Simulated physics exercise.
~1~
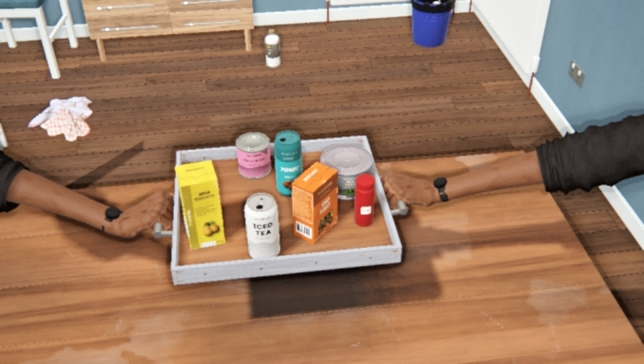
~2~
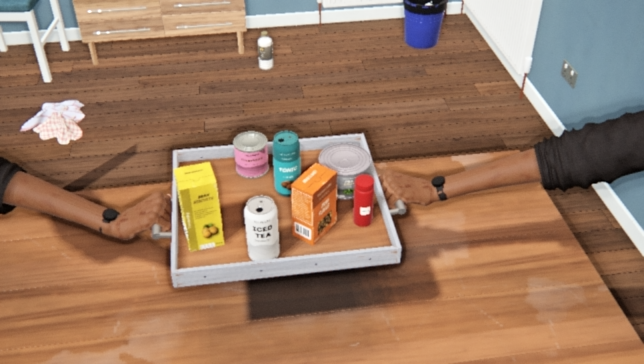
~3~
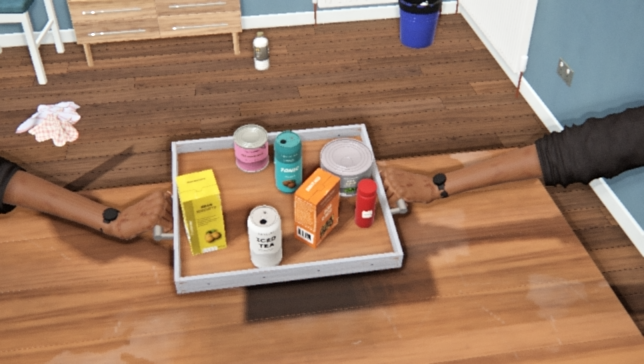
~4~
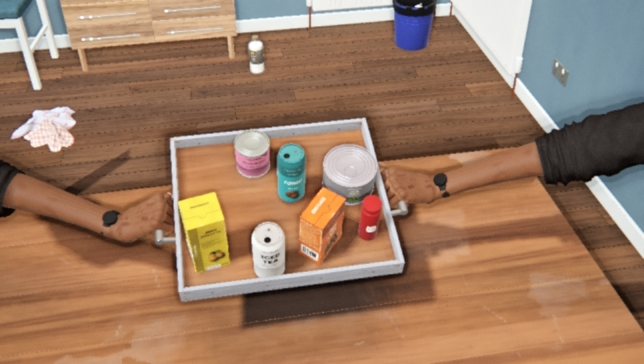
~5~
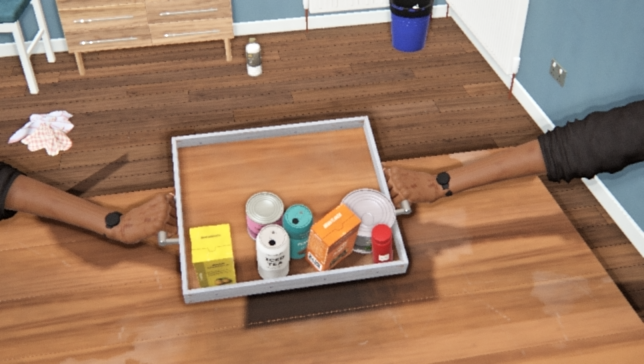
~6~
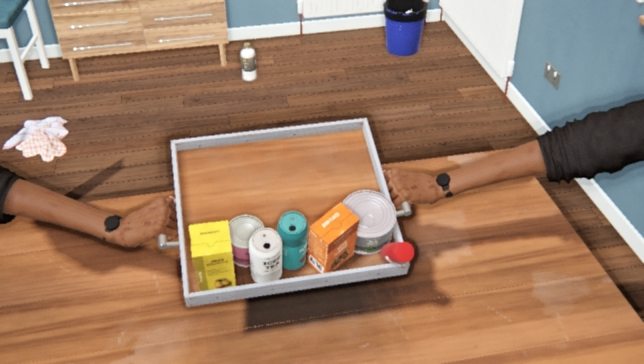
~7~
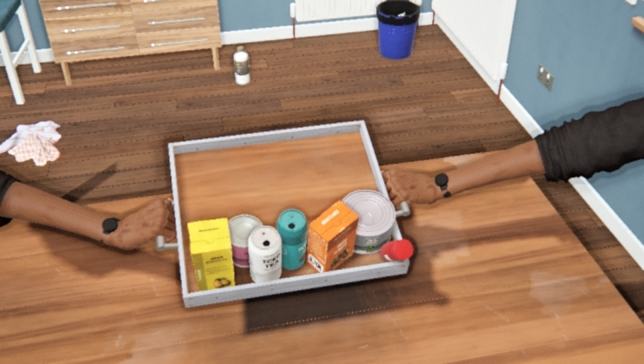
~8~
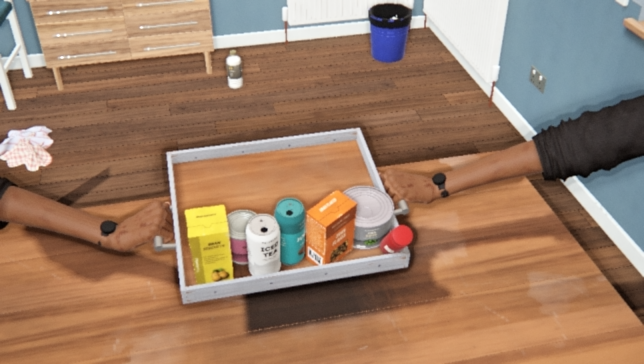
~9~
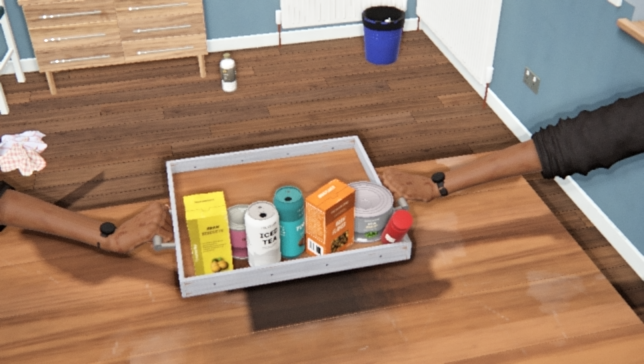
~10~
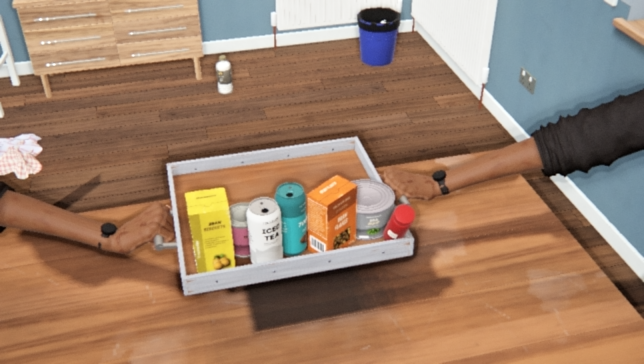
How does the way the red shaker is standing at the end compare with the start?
At the start the red shaker stands upright on the right side of the tray, but at the end it is leaning over near the front right corner.
In a blue-walled room with a dark wooden floor, seen from above a wooden table, two hands hold a white-rimmed tray by its ends. On it are a yellow carton at left, a pink tin and turquoise can behind, a white can in front, an orange packet in the middle, and a grey tub and red shaker at right. The hands tip the near side down, and the items slide forward, bunching along the near rim. The view drifts slightly sideways as the tray is levelled again. The items stay gathered there, the orange packet and turquoise can still upright and the red shaker leaning.
